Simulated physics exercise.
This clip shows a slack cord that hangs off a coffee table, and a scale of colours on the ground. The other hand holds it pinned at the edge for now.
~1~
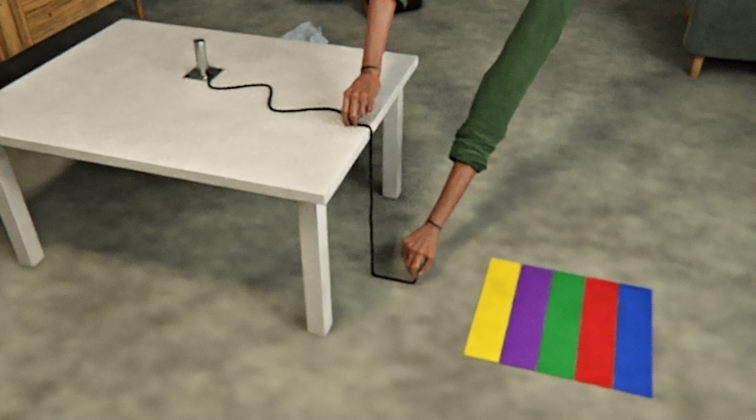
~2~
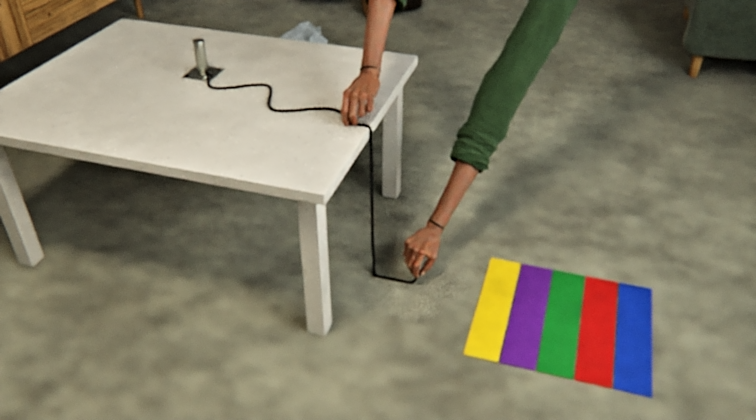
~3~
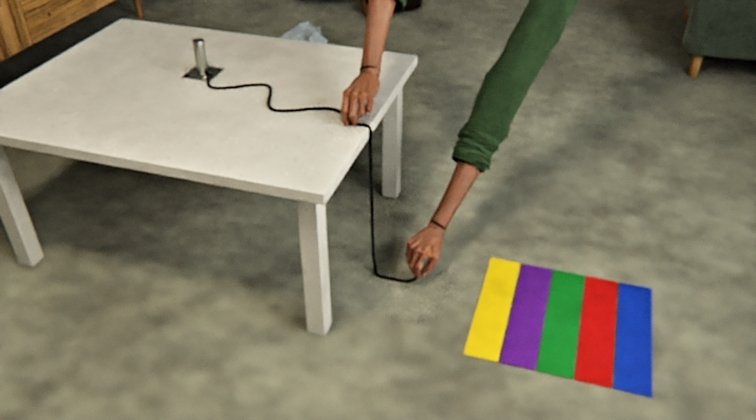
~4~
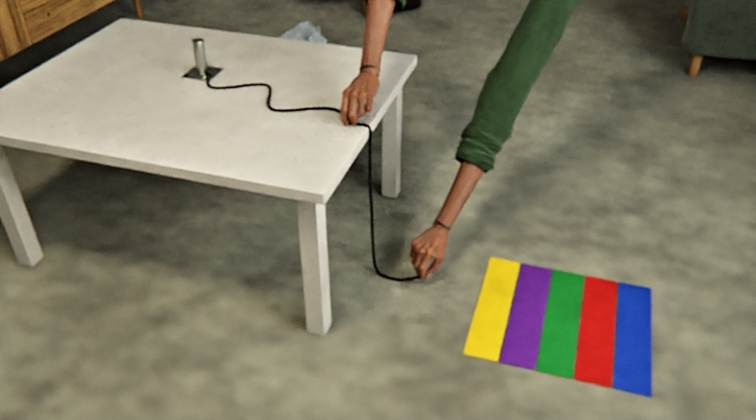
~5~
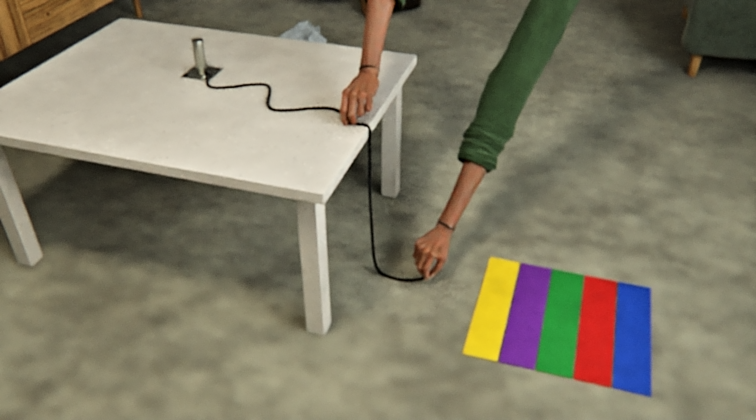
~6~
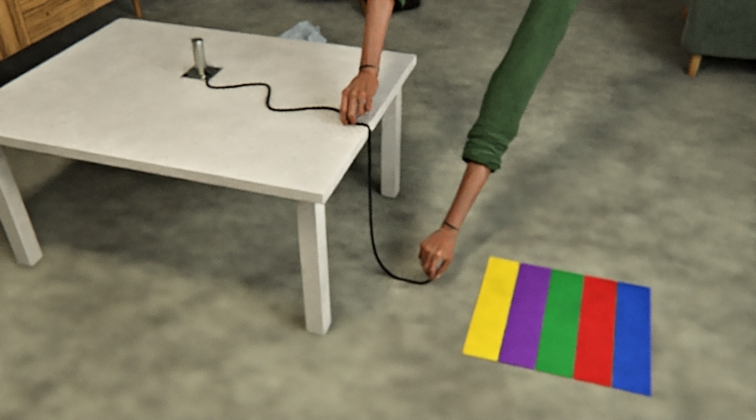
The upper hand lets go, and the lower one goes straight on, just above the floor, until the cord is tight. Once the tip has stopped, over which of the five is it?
Over the red strip.
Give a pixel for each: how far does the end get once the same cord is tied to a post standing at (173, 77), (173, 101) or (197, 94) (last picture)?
The three places are (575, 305), (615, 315) and (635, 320), in that order.
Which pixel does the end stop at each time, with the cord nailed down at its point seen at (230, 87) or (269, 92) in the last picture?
Respectively, (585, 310) and (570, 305).
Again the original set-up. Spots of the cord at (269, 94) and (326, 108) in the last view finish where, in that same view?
About (296, 99), and the other about (371, 123).
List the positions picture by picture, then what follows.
The first picture shows end (417, 274); yellow (486, 339); purple (521, 347); green (558, 355); red (595, 363); blue (634, 372).
The second picture shows end (419, 274); cord through (213, 88) (271, 95) (313, 109) (370, 135) (372, 204) (374, 260).
The third picture shows end (421, 275).
The fourth picture shows end (426, 275); cord through (213, 88) (270, 94) (313, 108) (370, 135) (371, 203) (374, 260).
The fifth picture shows end (429, 276).
The sixth picture shows end (434, 277); cord through (212, 87) (270, 94) (312, 108) (369, 134) (370, 203) (379, 261).
A little later, end near (546, 300); over purple.
Next, end near (583, 307); over red.
When it is tight, end near (605, 312); over red. Over red.
